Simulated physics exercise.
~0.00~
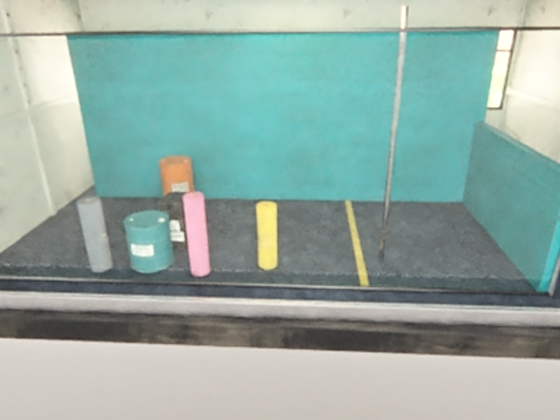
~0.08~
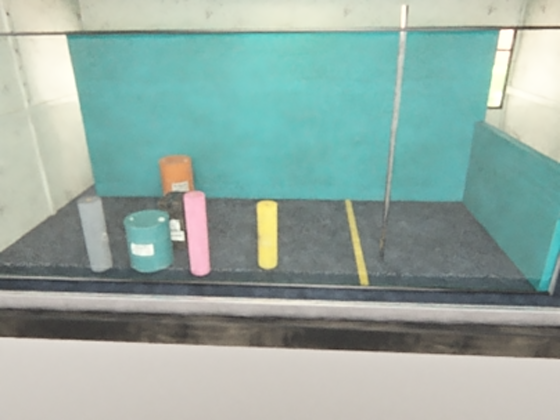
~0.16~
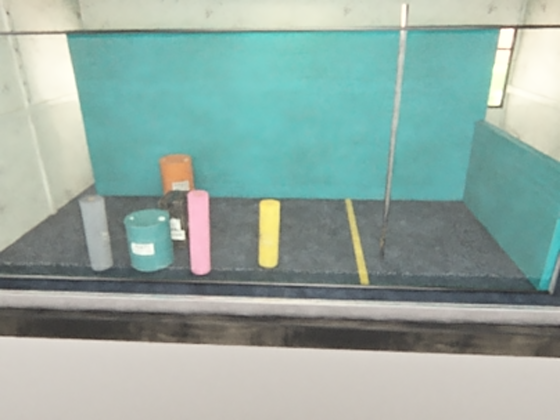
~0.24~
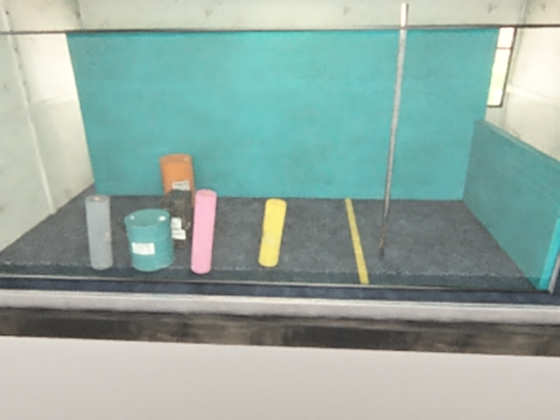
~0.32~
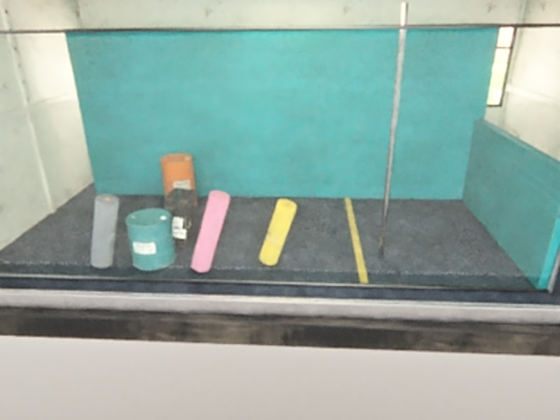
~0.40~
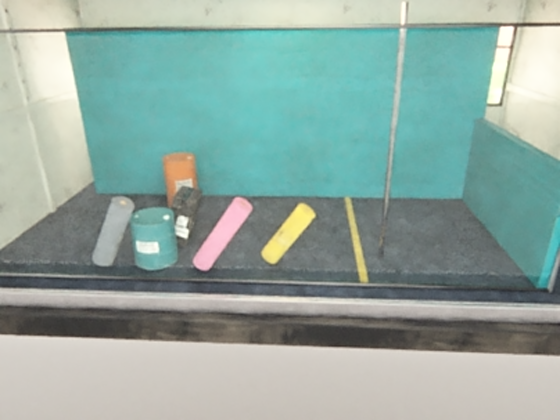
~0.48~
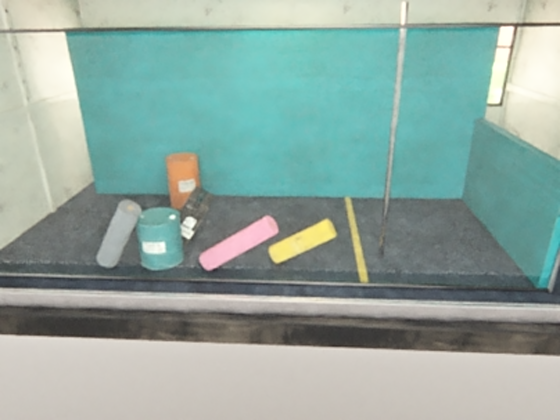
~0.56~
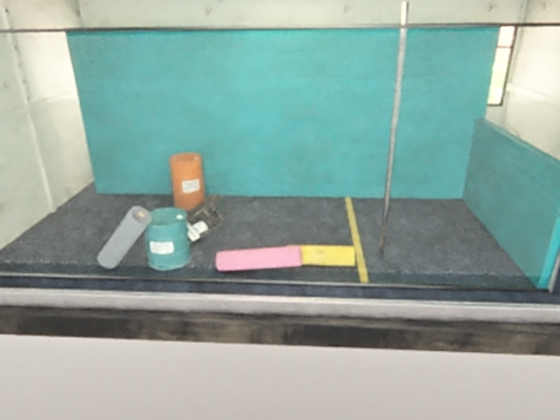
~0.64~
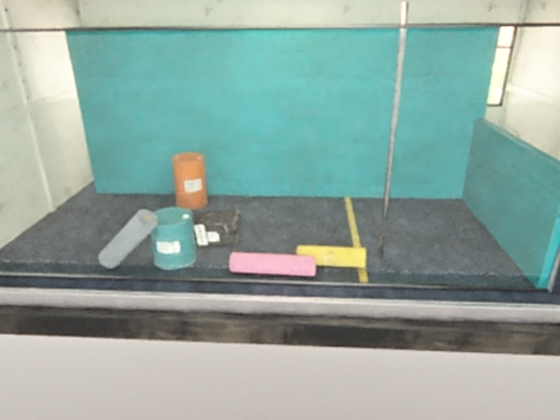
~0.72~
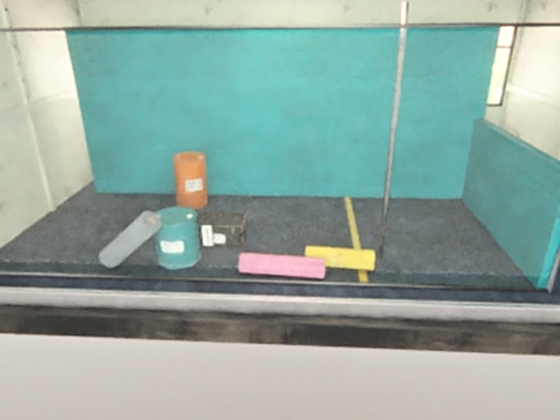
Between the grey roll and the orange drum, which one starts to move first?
The grey roll starts to move first, tipping to the right. The orange drum only shifts slightly later on and stays upright.
